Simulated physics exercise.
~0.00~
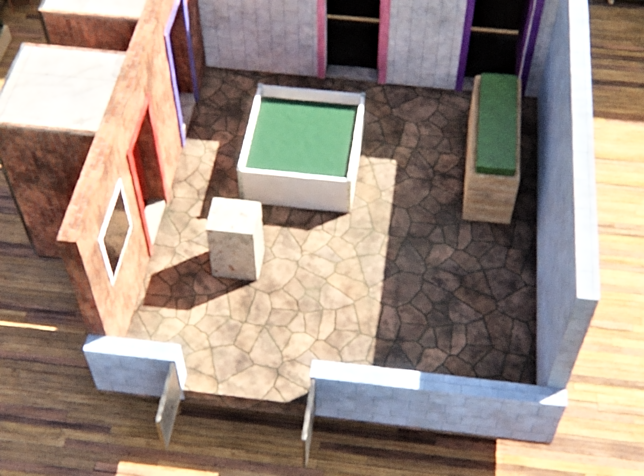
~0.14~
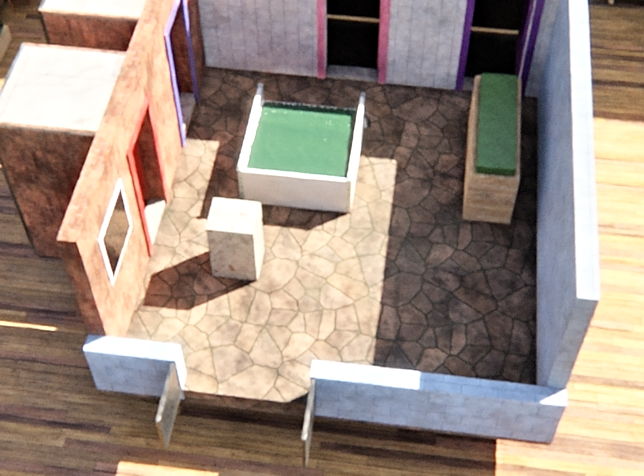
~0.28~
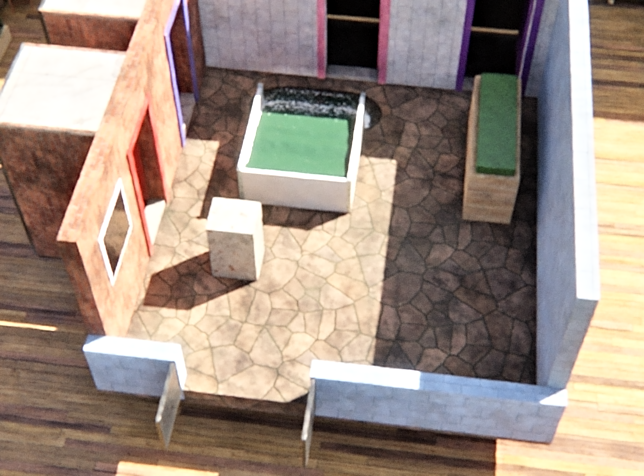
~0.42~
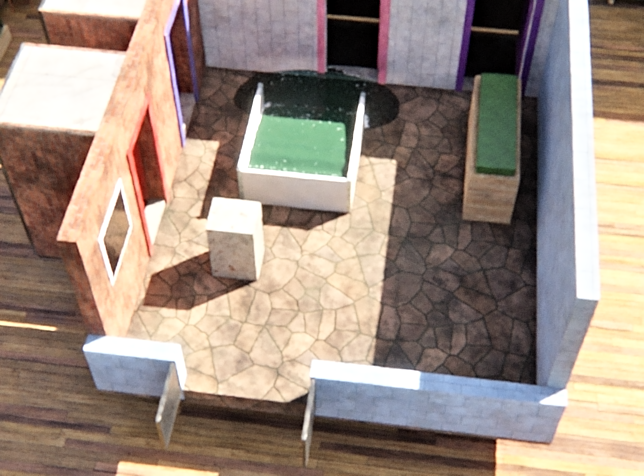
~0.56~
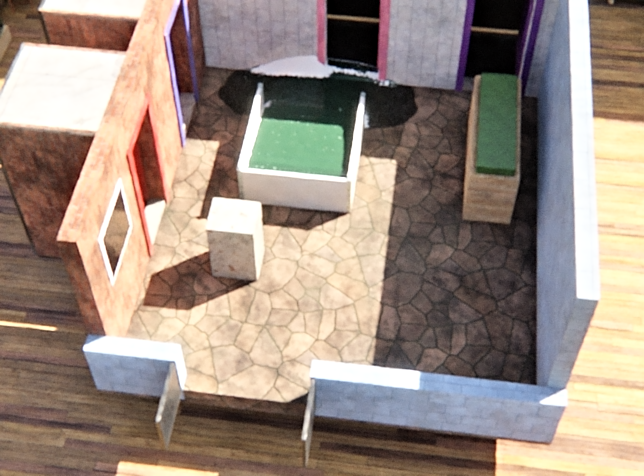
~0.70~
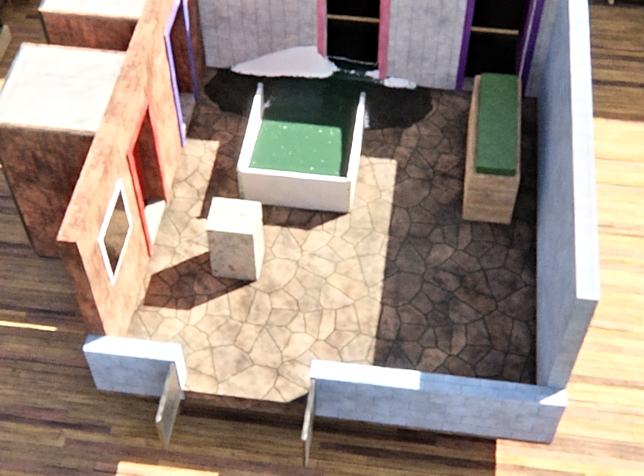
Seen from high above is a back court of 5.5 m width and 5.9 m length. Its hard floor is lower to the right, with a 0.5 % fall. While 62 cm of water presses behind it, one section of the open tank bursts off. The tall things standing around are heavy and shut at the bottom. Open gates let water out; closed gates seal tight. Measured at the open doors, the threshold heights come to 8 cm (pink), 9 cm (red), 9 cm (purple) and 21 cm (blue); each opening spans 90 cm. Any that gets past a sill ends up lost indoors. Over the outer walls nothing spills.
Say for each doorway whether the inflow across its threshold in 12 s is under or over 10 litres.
In the end at the pink door it looks set to land over the limit, at the red door it looks set to land under the limit, at the purple door it looks set to land over the limit, at the blue door it looks set to land under the limit.
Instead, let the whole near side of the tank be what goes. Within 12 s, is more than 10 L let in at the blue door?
Note: Blue door, short of the mark.
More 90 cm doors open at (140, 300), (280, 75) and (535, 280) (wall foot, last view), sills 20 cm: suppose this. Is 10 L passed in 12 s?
In turn: Not over, over, below.
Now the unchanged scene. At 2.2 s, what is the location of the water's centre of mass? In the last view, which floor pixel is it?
(304, 122).
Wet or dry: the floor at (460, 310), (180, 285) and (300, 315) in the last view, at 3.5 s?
Untouched, soaked, untouched.
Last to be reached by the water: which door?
The red door.
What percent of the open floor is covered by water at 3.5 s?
I'd say around 45 %.
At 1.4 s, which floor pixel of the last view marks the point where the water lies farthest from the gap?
That would be close to (507, 100).
After 1.4 s water covers 15 % of the floor and is deepest (42 cm) near (206, 71); pink door 32 cm at the sill, 167 L in, red door not reached, purple door 3 cm at the sill, 0 L in, blue door not reached.
After 2.2 s water covers 25 % of the floor and is deepest (32 cm) near (216, 72); pink door 24 cm at the sill, 300 L in, red door not reached, purple door 5 cm at the sill, 0 L in, blue door 14 cm at the sill, 0 L in.
After 3.5 s water covers 45 % of the floor and is deepest (18 cm) near (507, 115); pink door 13 cm at the sill, 372 L in, red door 3 cm at the sill, 0 L in, purple door 9 cm at the sill, 2 L in, blue door 11 cm at the sill, 0 L in.
After 7.0 s water covers 85 % of the floor and is deepest (10 cm) near (118, 365); pink door 5 cm at the sill, 385 L in, red door 3 cm at the sill, 0 L in, purple door 8 cm at the sill, 19 L in, blue door 4 cm at the sill, 0 L in.
After 12.0 s water covers 95 % of the floor and is deepest (8 cm) near (479, 225); pink door 4 cm at the sill, 385 L in, red door 2 cm at the sill, 0 L in, purple door 5 cm at the sill, 19 L in, blue door 2 cm at the sill, 0 L in.
